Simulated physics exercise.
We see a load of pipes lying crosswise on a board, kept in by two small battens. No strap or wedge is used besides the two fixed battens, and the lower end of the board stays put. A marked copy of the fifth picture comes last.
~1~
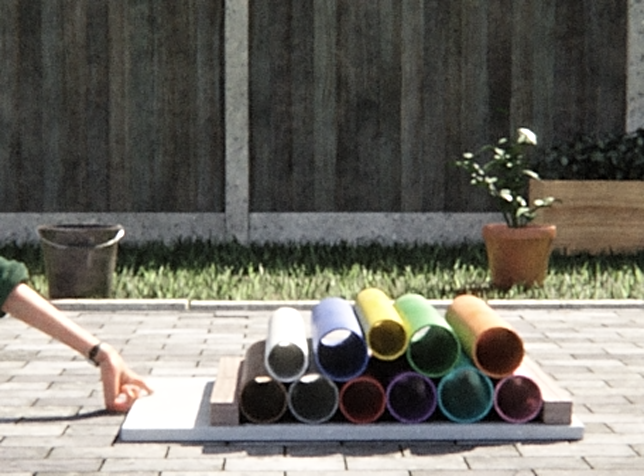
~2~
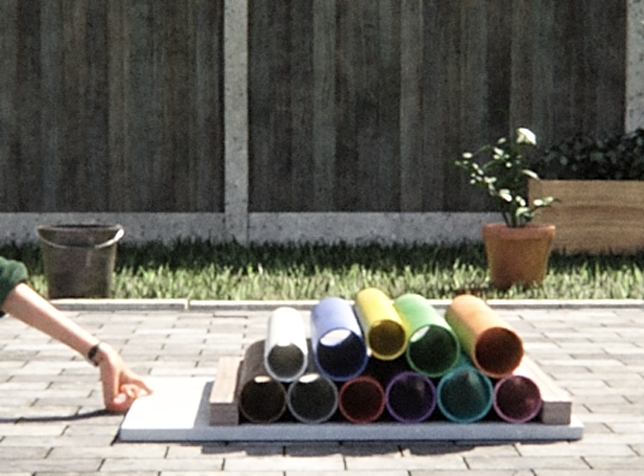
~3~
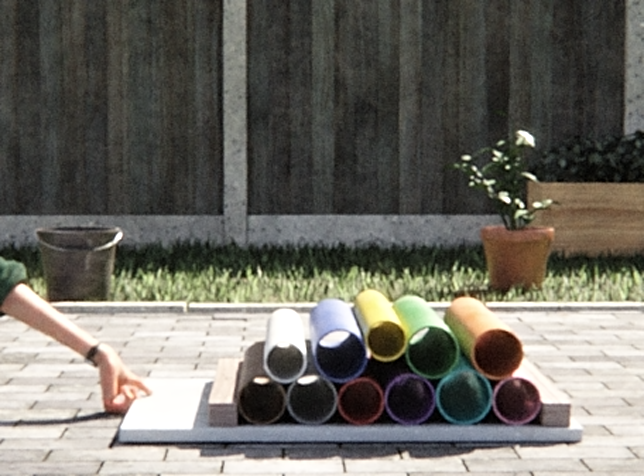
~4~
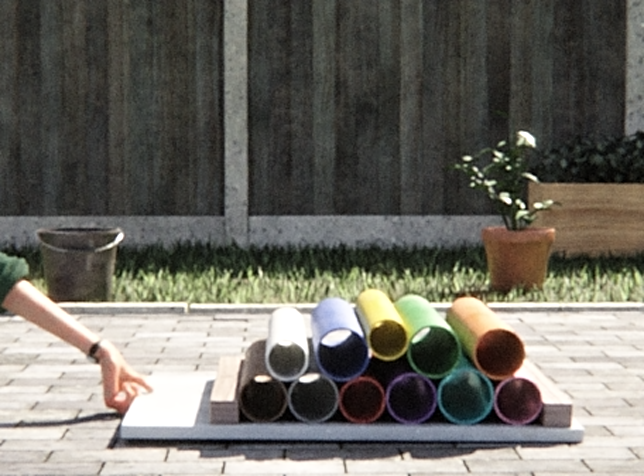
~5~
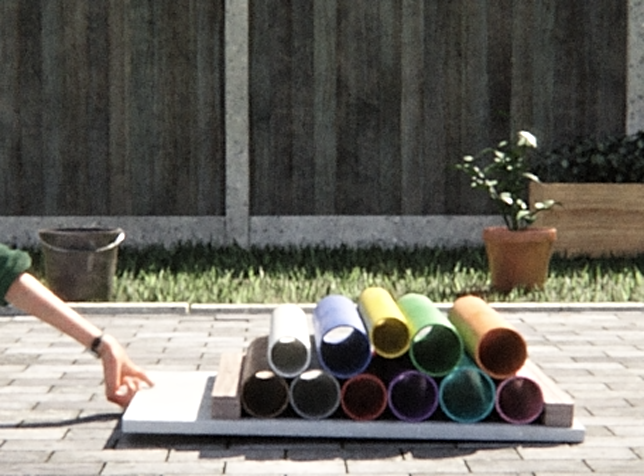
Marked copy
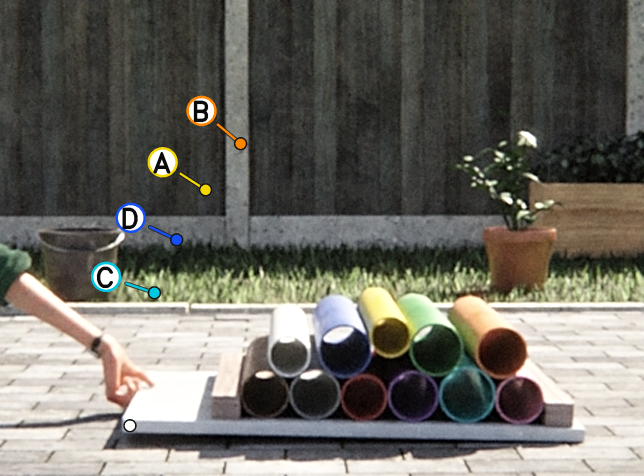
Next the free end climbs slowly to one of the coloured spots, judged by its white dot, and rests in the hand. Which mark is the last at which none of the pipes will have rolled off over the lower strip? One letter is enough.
Raise it to C.
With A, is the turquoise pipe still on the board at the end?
Yes, with A.
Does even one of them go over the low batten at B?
Yes, at B.
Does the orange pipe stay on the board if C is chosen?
The orange pipe: Yes.
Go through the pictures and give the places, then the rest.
Grey pipe (313, 398); red pipe (363, 400); purple pipe (411, 398), in the first frame.
Purple pipe (411, 397); turquoise pipe (465, 395), in the second frame.
Board (346, 396); brown pipe (262, 400); grey pipe (312, 399); orange pipe (498, 353), in the third frame.
Board (347, 395); brown pipe (263, 398); grey pipe (313, 398), in the fourth frame.
Board (349, 392); brown pipe (265, 394); grey pipe (315, 394), in the fifth frame.
On the marked copy, A at (206, 190); B at (240, 144); C at (154, 293); D at (177, 240); the white dot at (130, 426).
Taking C. A third of the way, board at 14°.
Two thirds of the way, board at 19°.
When it is over, board at 19°, none over the low batten.
As for the rest, A four over the low batten (blue, green, orange, yellow); B five over the low batten; D four over the low batten (blue, green, orange, yellow).
